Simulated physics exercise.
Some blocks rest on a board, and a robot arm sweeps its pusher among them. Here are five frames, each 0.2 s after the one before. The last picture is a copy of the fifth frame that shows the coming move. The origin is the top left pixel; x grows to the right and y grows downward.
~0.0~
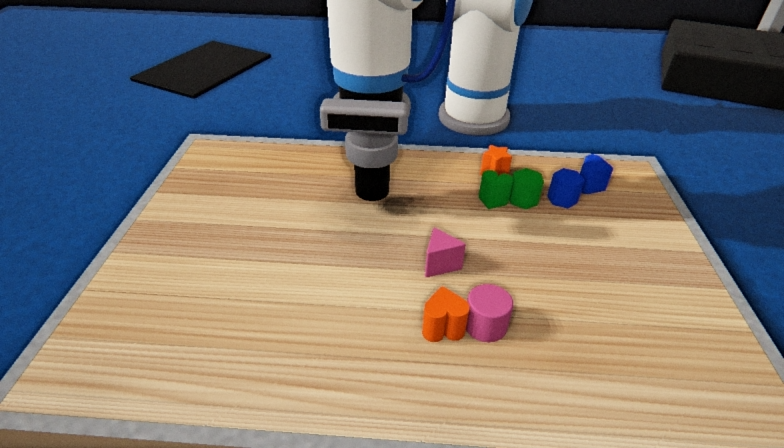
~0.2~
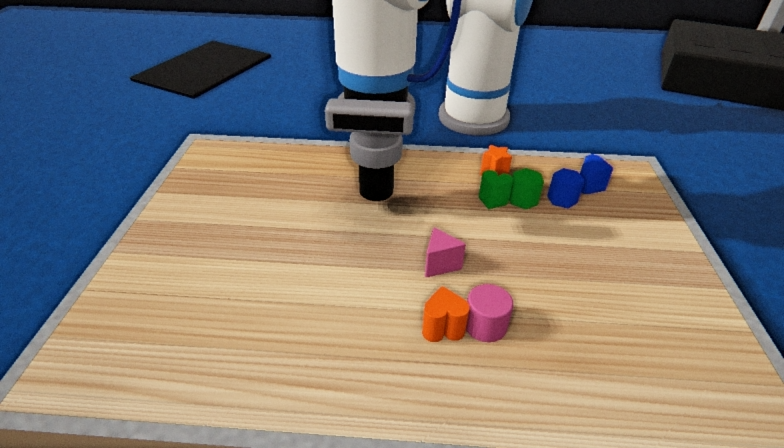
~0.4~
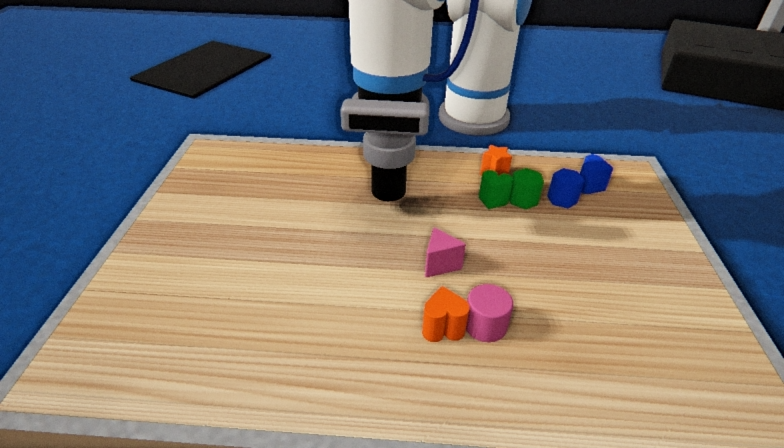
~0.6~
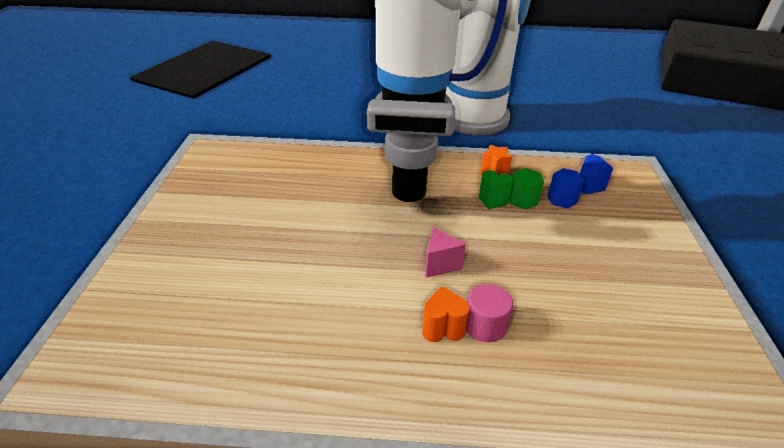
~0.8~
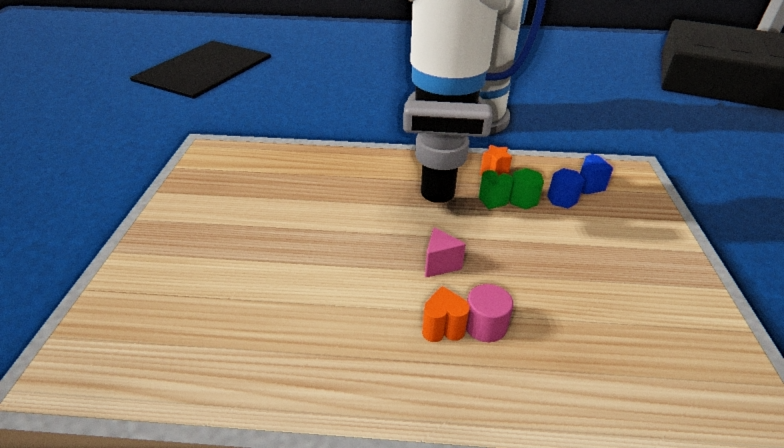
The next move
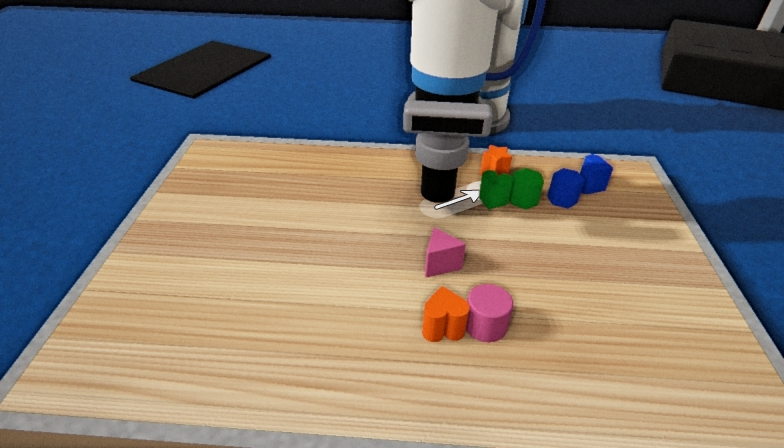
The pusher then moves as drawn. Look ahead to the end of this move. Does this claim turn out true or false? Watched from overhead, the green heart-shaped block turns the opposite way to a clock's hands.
My answer: False.
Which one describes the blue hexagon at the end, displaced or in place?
Not moved.
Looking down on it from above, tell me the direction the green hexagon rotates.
Looking down, my answer is that the green hexagon rotates anticlockwise.
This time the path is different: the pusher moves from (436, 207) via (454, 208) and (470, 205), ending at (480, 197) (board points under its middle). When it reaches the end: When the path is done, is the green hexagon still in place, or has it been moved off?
That block gets shifted.
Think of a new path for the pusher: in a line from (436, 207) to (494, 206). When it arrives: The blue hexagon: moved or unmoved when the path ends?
That block ends up displaced.
Drawn move, in a line from (436, 207) to (483, 191).
On the path given first. Halfway along, pusher at (463, 185); nothing pushed yet.
At the end, pusher at (485, 177); green heart-shaped block at (512, 177), turned 60° clockwise; orange star still; green hexagon at (537, 178), turned 25° anticlockwise; blue hexagon still.
